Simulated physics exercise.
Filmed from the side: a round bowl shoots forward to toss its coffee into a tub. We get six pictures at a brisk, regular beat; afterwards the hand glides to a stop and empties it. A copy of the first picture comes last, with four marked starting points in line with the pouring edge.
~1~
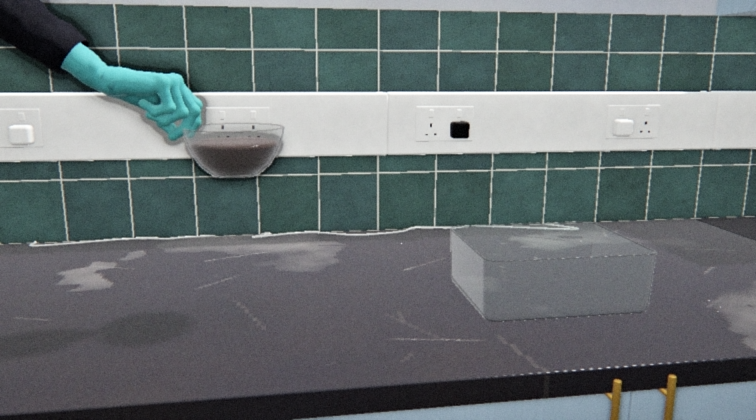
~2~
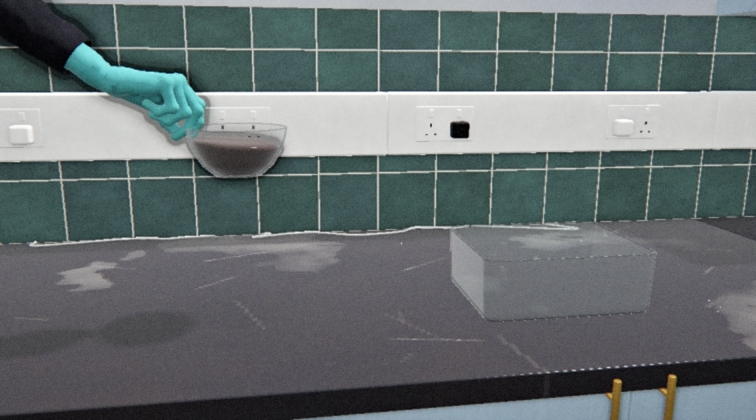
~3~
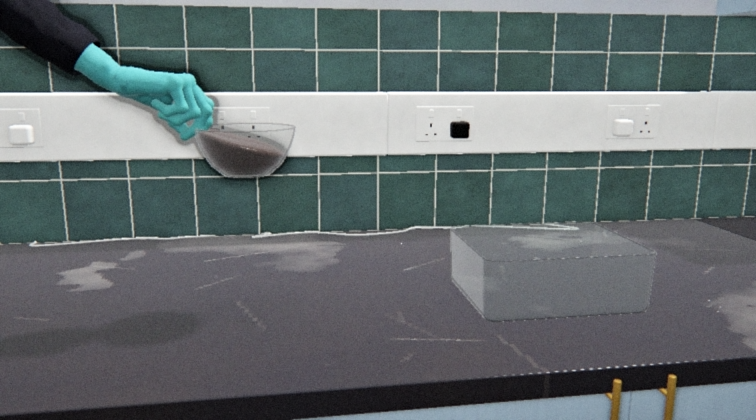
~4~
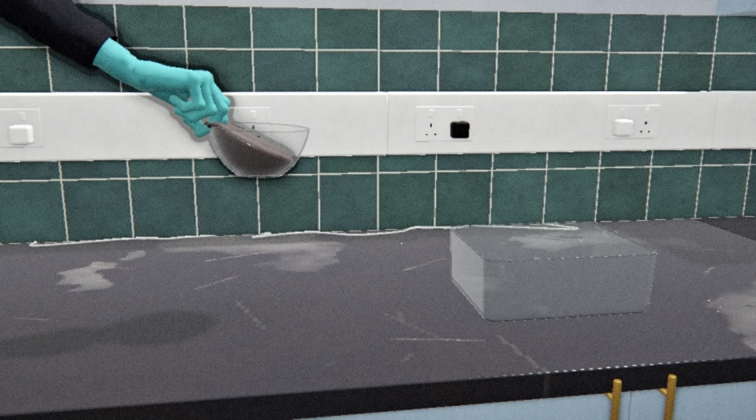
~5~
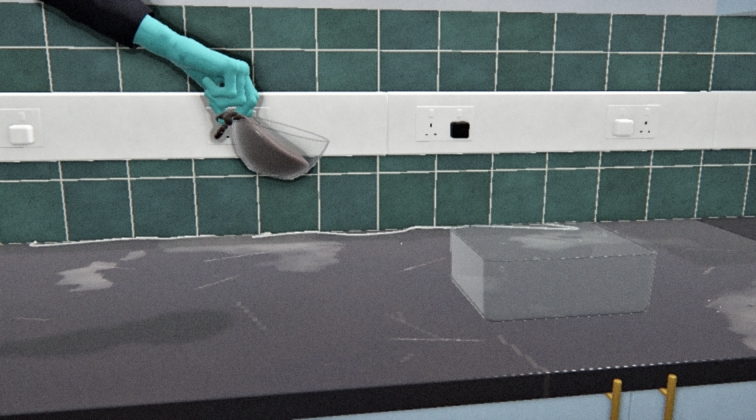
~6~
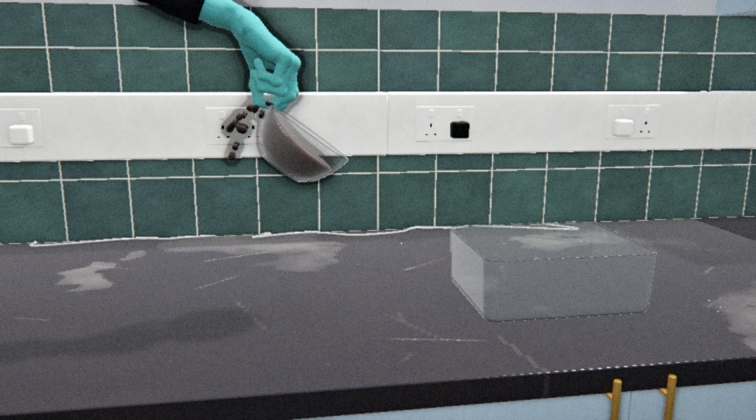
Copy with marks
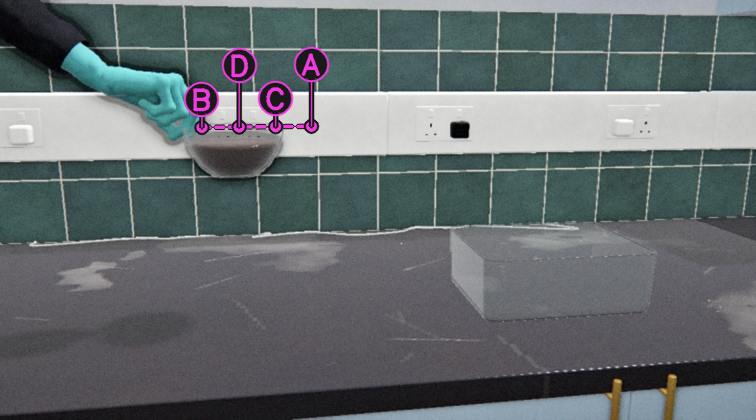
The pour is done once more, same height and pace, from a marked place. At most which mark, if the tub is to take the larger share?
Take A.
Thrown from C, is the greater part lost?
Yes, that goes wrong.
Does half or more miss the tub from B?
Yes.
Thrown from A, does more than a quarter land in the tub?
Yes.
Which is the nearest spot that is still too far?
Spot C.
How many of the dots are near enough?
One.
On the marked copy, A at (311, 126); B at (201, 127); C at (275, 126); D at (239, 127).
If A is chosen, about 74 % lands in the tub, 11 % falls short and 15 % goes beside or beyond.
If B is chosen, about 0 % lands in the tub, 100 % falls short.
If C is chosen, about 3 % lands in the tub, 94 % falls short and 3 % goes beside or beyond.
If D is chosen, about 0 % lands in the tub, 94 % falls short and 6 % goes beside or beyond.
